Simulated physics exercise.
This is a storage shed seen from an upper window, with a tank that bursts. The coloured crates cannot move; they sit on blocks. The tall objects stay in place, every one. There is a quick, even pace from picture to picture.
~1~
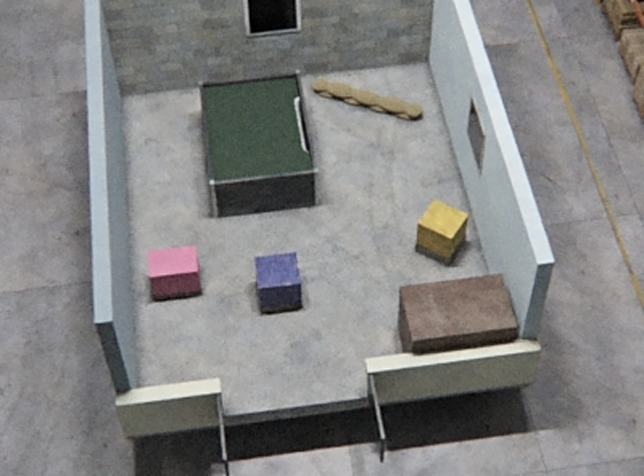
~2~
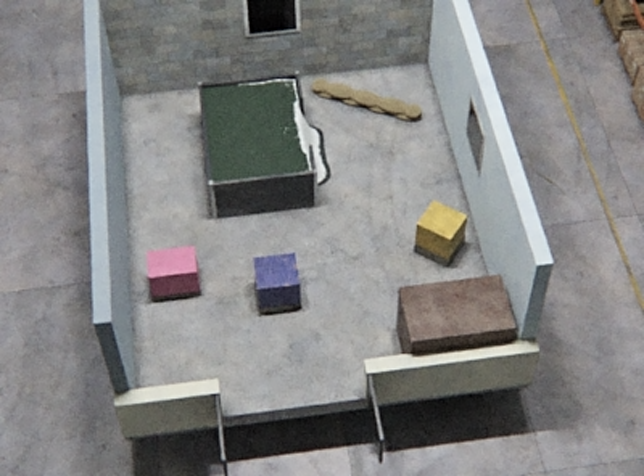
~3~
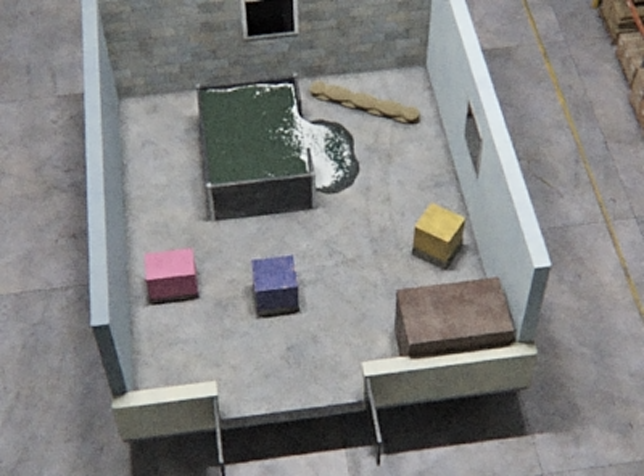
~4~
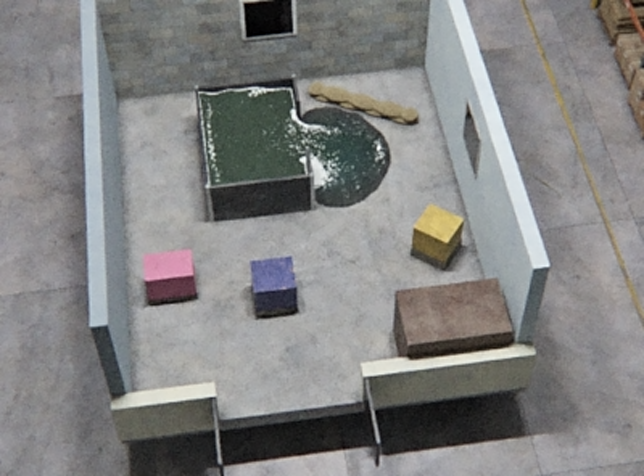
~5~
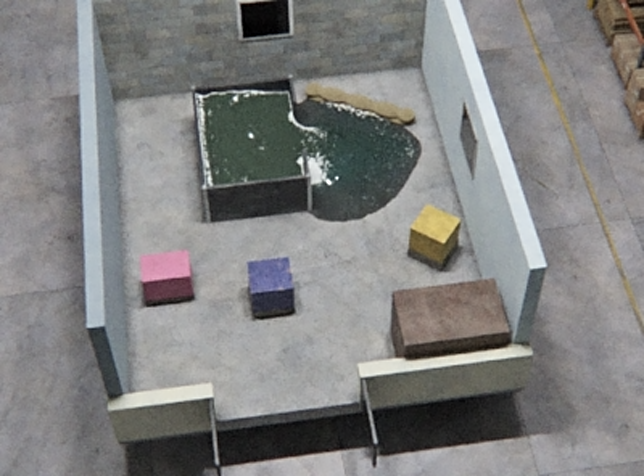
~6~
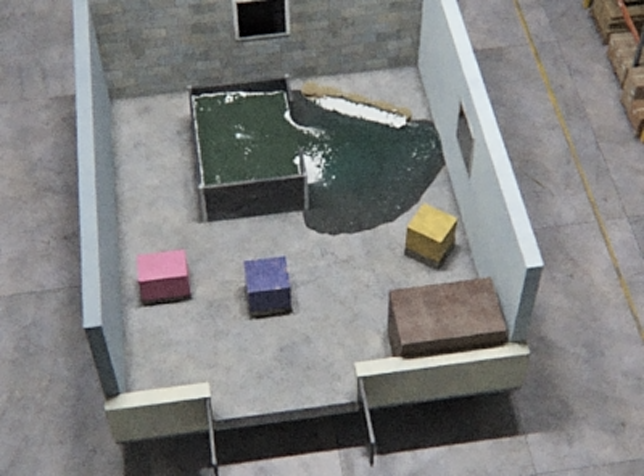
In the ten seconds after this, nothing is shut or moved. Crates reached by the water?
Outcome: The blue crate will be reached by the flood, the yellow crate will be reached by the flood, the pink crate will be reached by the flood.
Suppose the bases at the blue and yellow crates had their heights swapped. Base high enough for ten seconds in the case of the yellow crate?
As it turns out, the yellow crate gets reached.
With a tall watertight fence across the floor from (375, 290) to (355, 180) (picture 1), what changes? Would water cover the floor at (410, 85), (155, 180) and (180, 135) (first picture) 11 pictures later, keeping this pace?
The first point comes out inundated, the next unwetted, the last unwetted.
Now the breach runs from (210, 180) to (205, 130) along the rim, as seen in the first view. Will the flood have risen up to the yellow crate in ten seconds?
As far as I can tell, the yellow one stays clear.
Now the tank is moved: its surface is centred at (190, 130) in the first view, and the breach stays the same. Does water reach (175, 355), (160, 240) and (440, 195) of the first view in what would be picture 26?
Results in order - left untouched, left untouched, swamped.
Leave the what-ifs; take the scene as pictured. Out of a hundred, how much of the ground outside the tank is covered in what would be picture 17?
Roughly 35 percent, I'd say.
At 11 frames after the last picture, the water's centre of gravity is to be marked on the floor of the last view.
Near pixel (322, 165).
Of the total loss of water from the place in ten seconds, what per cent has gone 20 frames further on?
My reading is about 0 per cent.
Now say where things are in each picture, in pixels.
In the first frame, still water in the water tank at (257, 129).
In the second frame, the front is at (321, 181), out from the gap at (305, 146).
In the third frame, water pours out at (303, 149) and has run to (349, 180).
In the fourth frame, water pours out at (302, 150) and has run to (386, 153).
In the fifth frame, water pours out at (299, 150) and has run to (416, 153).
In the sixth frame, water pours out at (295, 150) and has run to (444, 158).
A moment on, water covers 25 % of the floor; the blue crate not reached, the yellow crate water round its plinth, the pink crate not reached.
Next, water covers 35 % of the floor; the blue crate not reached, the yellow crate water round its plinth, the pink crate not reached.
Then, water covers 55 % of the floor; the blue crate water round its plinth, the yellow crate water round its plinth, the pink crate not reached.
Later, water covers 90 % of the floor; the blue crate water round its plinth, the yellow crate water round its plinth, the pink crate water round its plinth.
In the end, water covers 100 % of the floor; the blue crate was topped, the yellow crate was topped, the pink crate was topped.
